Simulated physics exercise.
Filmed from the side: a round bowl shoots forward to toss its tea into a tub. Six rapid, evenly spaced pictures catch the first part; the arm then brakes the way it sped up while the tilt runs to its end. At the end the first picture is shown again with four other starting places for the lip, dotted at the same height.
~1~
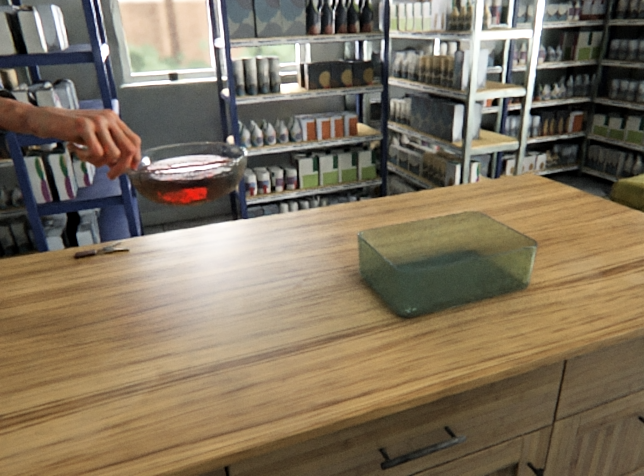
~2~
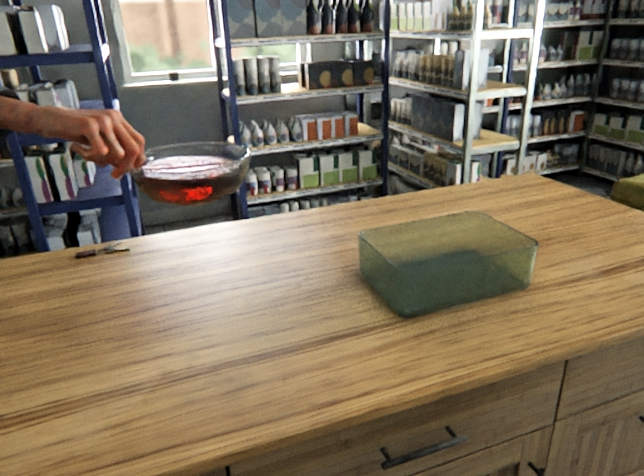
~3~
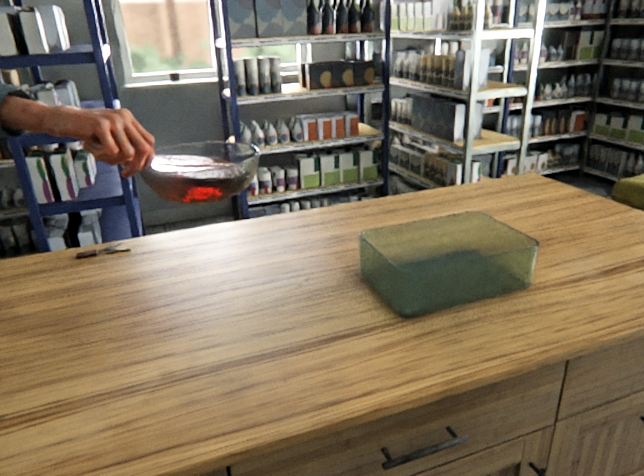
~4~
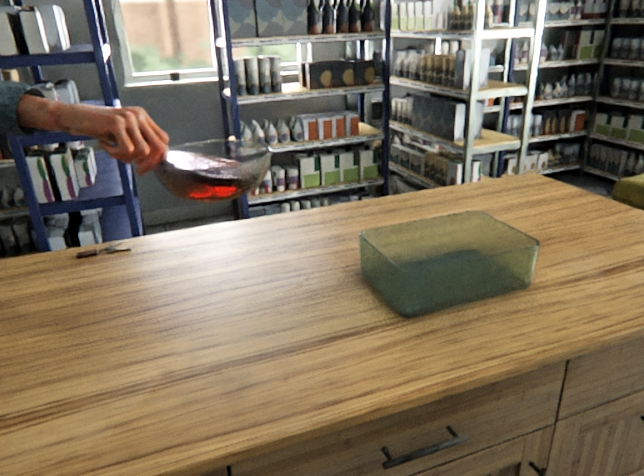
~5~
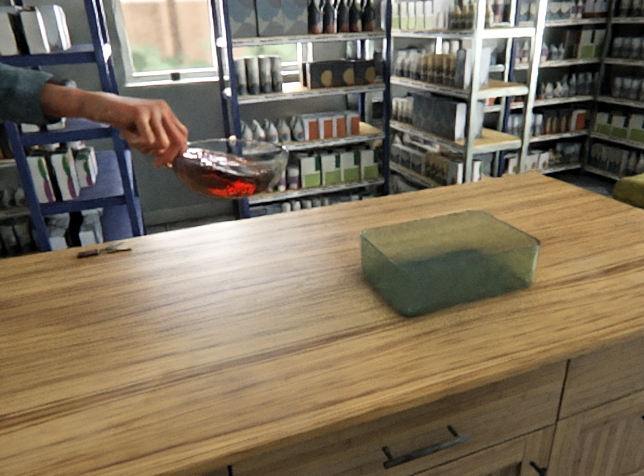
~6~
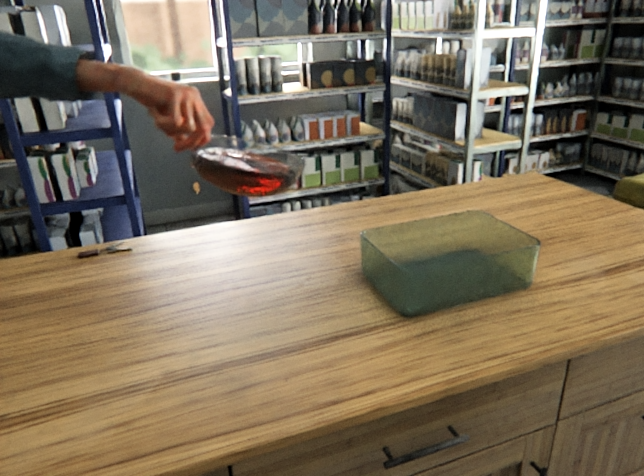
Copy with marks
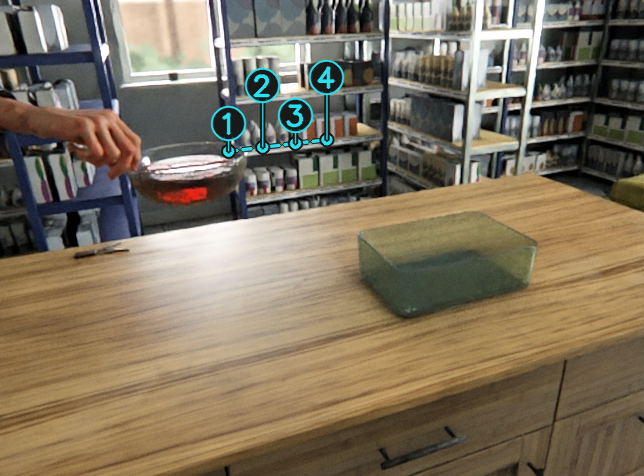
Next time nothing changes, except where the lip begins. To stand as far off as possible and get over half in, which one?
Spot 2.
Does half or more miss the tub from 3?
No.
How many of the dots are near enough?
Three.
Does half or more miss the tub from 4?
No.
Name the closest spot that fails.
1.
In cyan, 1 at (228, 151); 2 at (262, 147); 3 at (295, 143); 4 at (326, 139).
If 1 is chosen, about 27 % lands in the tub, 68 % falls short and 5 % goes beside or beyond.
If 2 is chosen, about 64 % lands in the tub, 26 % falls short and 10 % goes beside or beyond.
If 3 is chosen, about 81 % lands in the tub, 8 % falls short and 11 % goes beside or beyond.
If 4 is chosen, about 82 % lands in the tub, 3 % falls short and 15 % goes beside or beyond.
